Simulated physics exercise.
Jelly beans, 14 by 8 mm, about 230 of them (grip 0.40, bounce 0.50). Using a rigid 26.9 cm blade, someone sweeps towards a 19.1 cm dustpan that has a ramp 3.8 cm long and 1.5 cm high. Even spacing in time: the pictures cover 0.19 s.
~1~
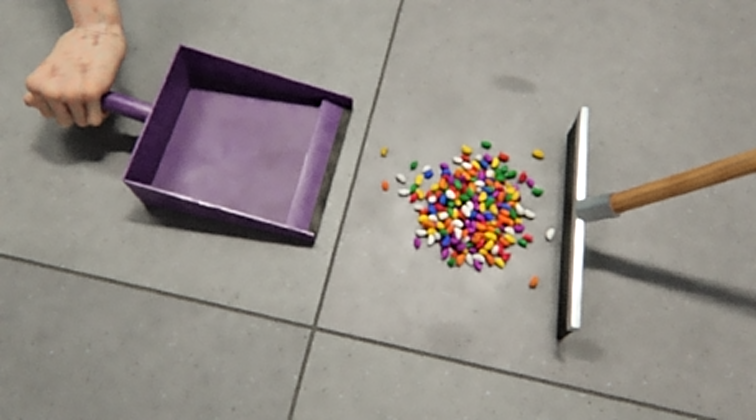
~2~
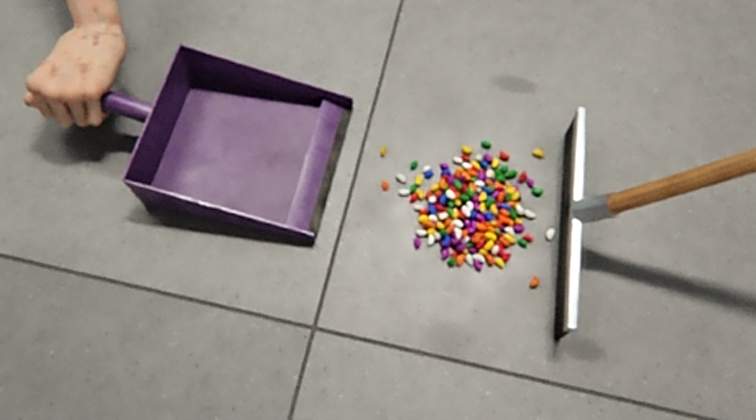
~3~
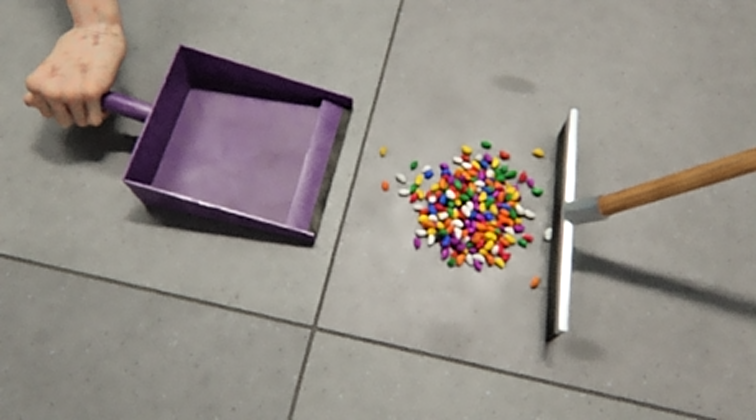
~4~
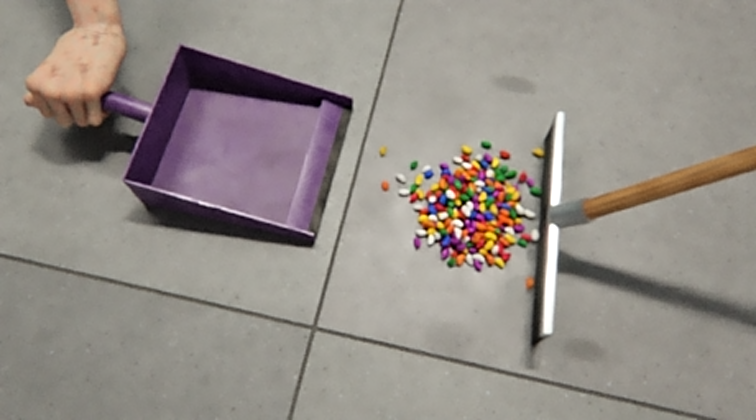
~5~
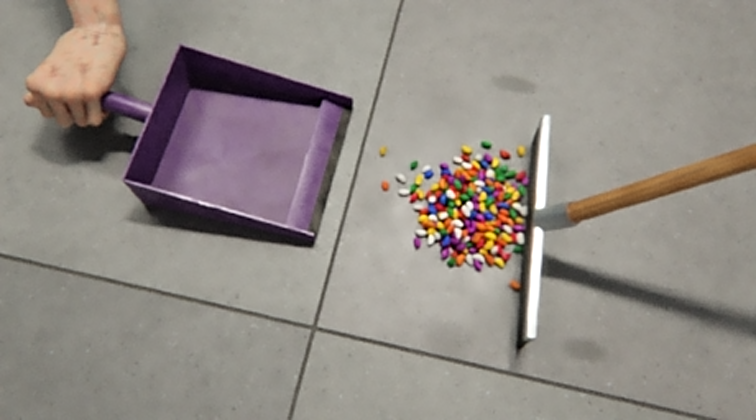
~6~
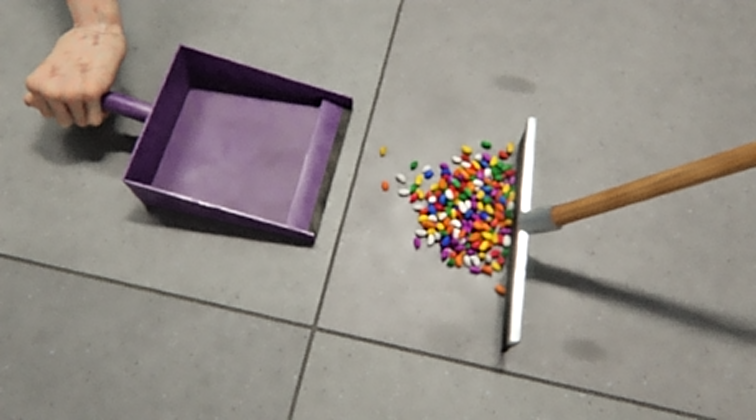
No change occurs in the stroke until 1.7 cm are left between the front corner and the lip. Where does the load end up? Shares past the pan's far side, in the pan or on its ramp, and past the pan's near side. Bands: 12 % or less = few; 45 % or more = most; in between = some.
Shares - far side: Few; pan: Some; near side: Some.
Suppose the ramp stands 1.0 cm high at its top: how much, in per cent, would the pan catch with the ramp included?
25 %.
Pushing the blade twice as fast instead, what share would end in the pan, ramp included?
I'd put it at close to 35 per cent.
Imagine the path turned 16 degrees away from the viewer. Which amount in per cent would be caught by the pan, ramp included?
Around 45 %.
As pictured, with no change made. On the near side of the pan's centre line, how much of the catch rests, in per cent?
Roughly 90 per cent.
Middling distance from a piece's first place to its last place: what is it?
The figure is about 20 cm.
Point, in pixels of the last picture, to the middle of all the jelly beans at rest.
Approximately (320, 216) in the last view.
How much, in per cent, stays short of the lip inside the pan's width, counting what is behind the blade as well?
Some 40 per cent.
Then, 0.24 s after the last picture, middle of the blade 13 cm from the lip; 0 % over the lip, far side 0 %, near side 15 %.
Then, 0.40 s after the last picture, middle of the blade 6 cm from the lip; 0 % over the lip, far side 0 %, near side 30 %.
Then, 0.69 s after the last picture, middle of the blade 3 cm from the lip; 25 % over the lip, far side 0 %, near side 35 %.
In the end, far side 0 %, pan 25 %, near side 35 %, in front of the lip or behind the blade 40 %.
